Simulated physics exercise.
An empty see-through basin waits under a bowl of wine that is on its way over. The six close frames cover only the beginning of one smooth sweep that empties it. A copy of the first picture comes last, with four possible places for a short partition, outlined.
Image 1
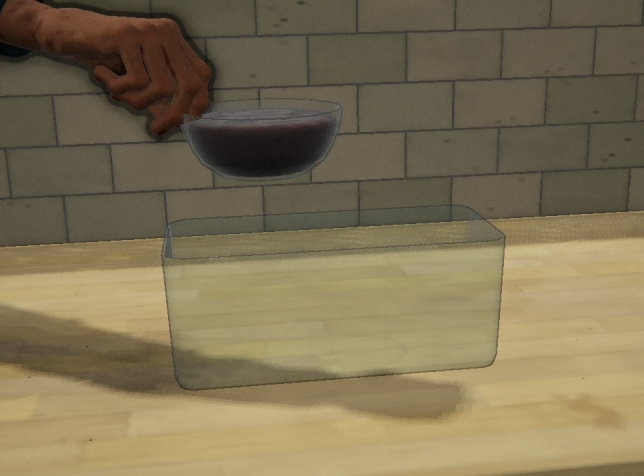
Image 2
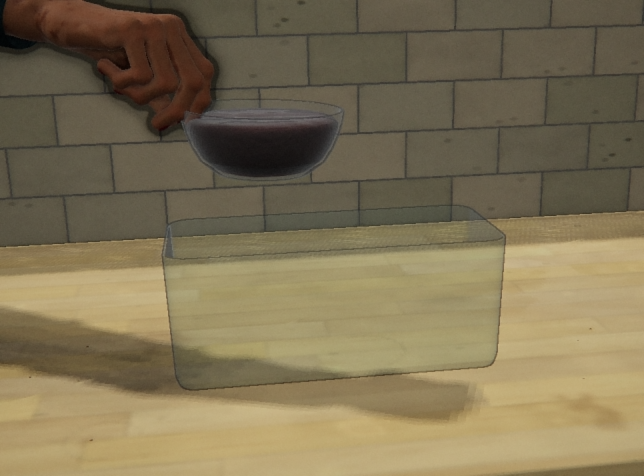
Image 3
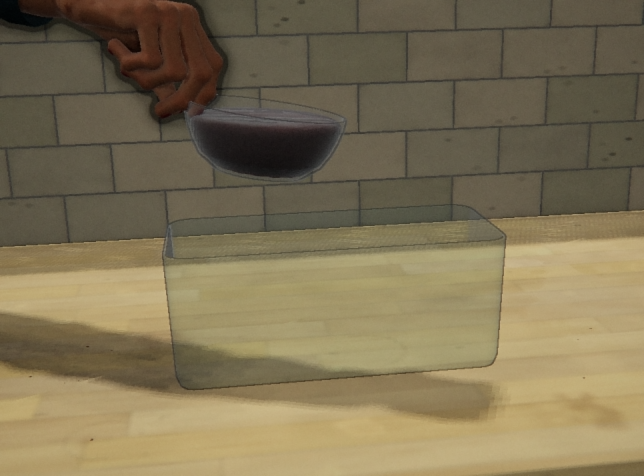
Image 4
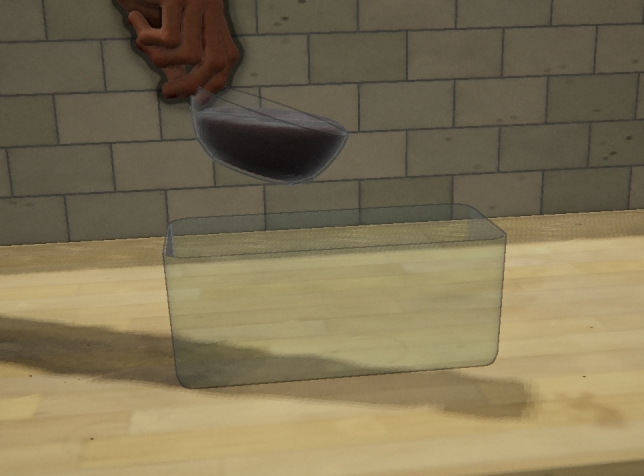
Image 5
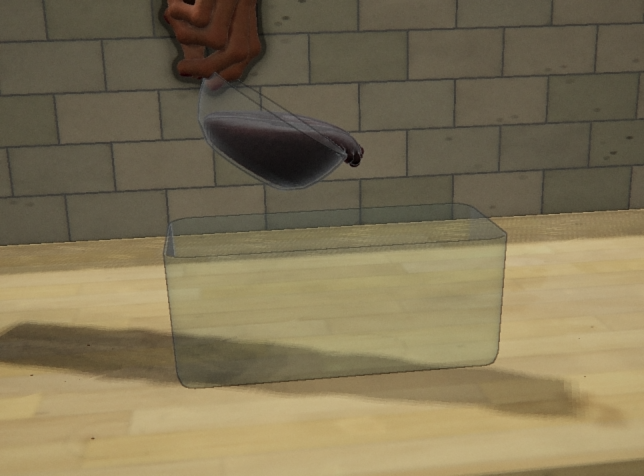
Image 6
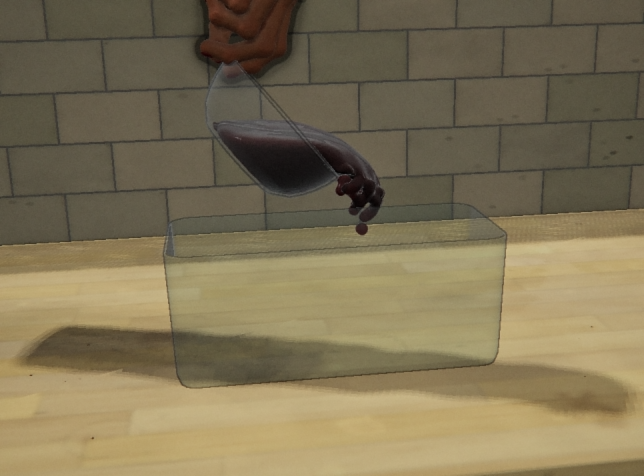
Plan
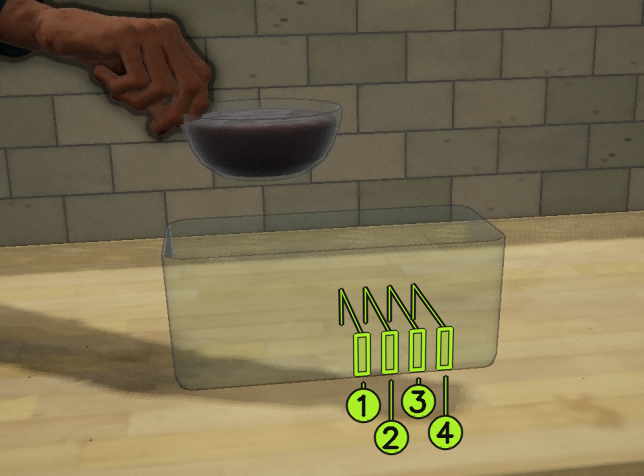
A hand tilted a clear bowl of dark wine to the right above an empty see-through basin, slowly at first and then more steeply, until the wine slid over the lip and trickled downward.
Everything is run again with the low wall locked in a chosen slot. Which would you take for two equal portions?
Go for 2.
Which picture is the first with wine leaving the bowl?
In picture 4.
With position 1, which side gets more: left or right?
The right one.
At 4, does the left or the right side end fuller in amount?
The left one.
In lime, 1 at (363, 383); 2 at (391, 381); 3 at (418, 379); 4 at (445, 376).
With 1, about 33 % ends left of the wall and 66 % right of it.
With 2, about 54 % ends left of the wall and 44 % right of it.
With 3, about 70 % ends left of the wall and 26 % right of it; 4 % is lost outside.
With 4, about 85 % ends left of the wall and 12 % right of it; 3 % is lost outside.
